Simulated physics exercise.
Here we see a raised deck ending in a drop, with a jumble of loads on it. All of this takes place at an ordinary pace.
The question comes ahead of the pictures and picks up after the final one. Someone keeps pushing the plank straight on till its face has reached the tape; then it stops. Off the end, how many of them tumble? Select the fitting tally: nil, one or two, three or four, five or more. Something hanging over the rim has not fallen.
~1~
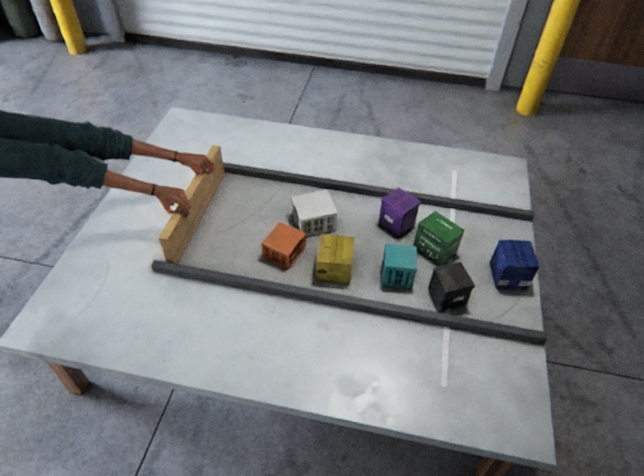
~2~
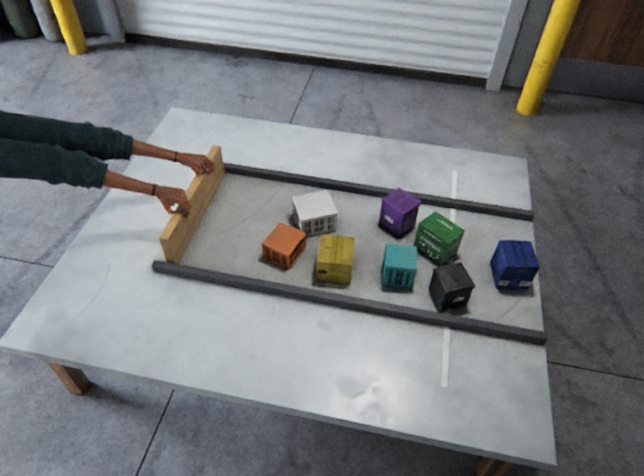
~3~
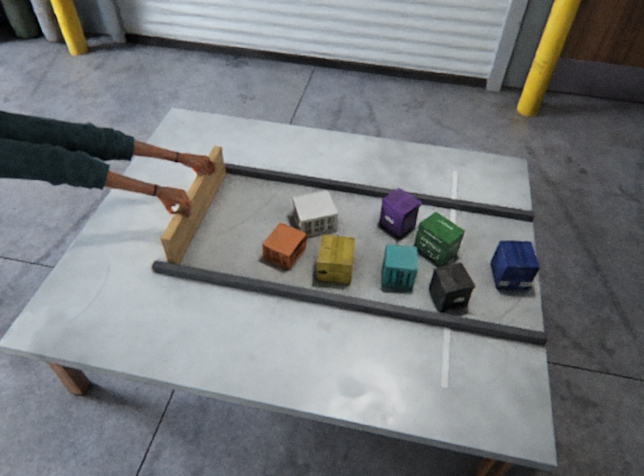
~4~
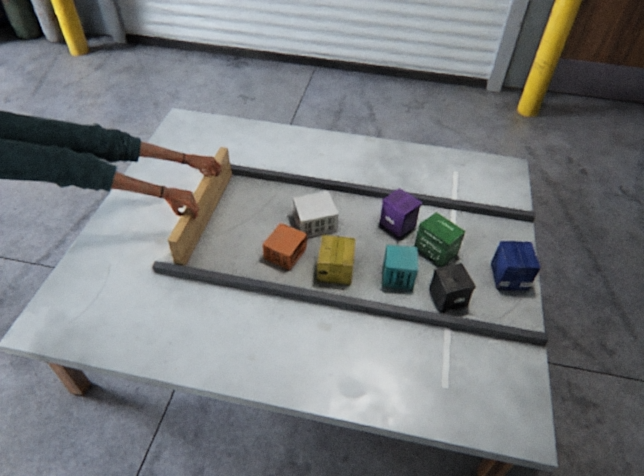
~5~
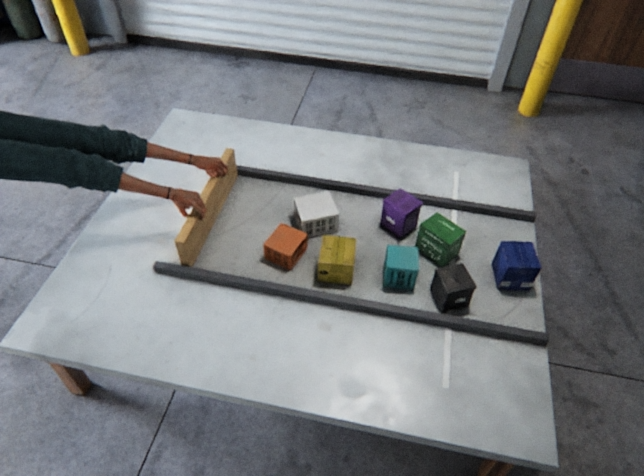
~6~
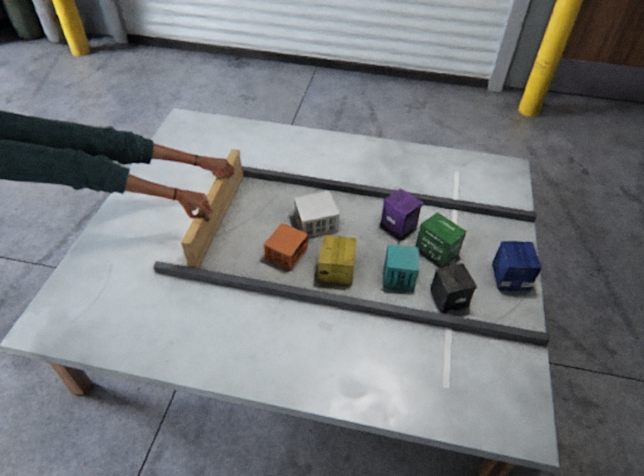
Tally: One or two.
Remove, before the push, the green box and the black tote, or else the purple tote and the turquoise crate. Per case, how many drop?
0, then 0.
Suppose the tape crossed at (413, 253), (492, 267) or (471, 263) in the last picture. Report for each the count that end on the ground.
It would be 0, 5 and 3.
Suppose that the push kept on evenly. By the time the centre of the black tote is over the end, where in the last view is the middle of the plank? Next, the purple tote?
Roughly (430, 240); roughly (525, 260).
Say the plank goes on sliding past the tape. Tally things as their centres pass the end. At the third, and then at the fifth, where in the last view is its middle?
Pixels, in order: Around (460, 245), around (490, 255).
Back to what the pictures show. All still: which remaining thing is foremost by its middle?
Foremost: The turquoise crate.
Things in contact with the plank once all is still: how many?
Contact count: 3.
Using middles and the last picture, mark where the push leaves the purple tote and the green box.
First (472, 216), then (519, 250).
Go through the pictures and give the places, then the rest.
The first frame shows blue parcel (513, 265); black tote (450, 287); green box (438, 238); plank (195, 202); tape (450, 259).
The second frame shows black tote (451, 287); turquoise crate (399, 266).
The third frame shows green box (439, 239); purple tote (399, 213).
The fourth frame shows blue parcel (514, 266); plank (203, 204).
The fifth frame shows black tote (452, 288); white crate (316, 215).
The sixth frame shows blue parcel (516, 266); black tote (453, 288); green box (440, 240); plank (216, 206); tape (453, 260).
A little later, none off yet; blue parcel at rest near (516, 266); black tote at rest near (453, 288); green box at rest near (440, 240).
Next, none off yet; blue parcel at rest near (516, 266); black tote shifted about its own width near (480, 295); green box at rest near (440, 240).
When it is over, the number that fall off is one or two; down, black tote and blue parcel.
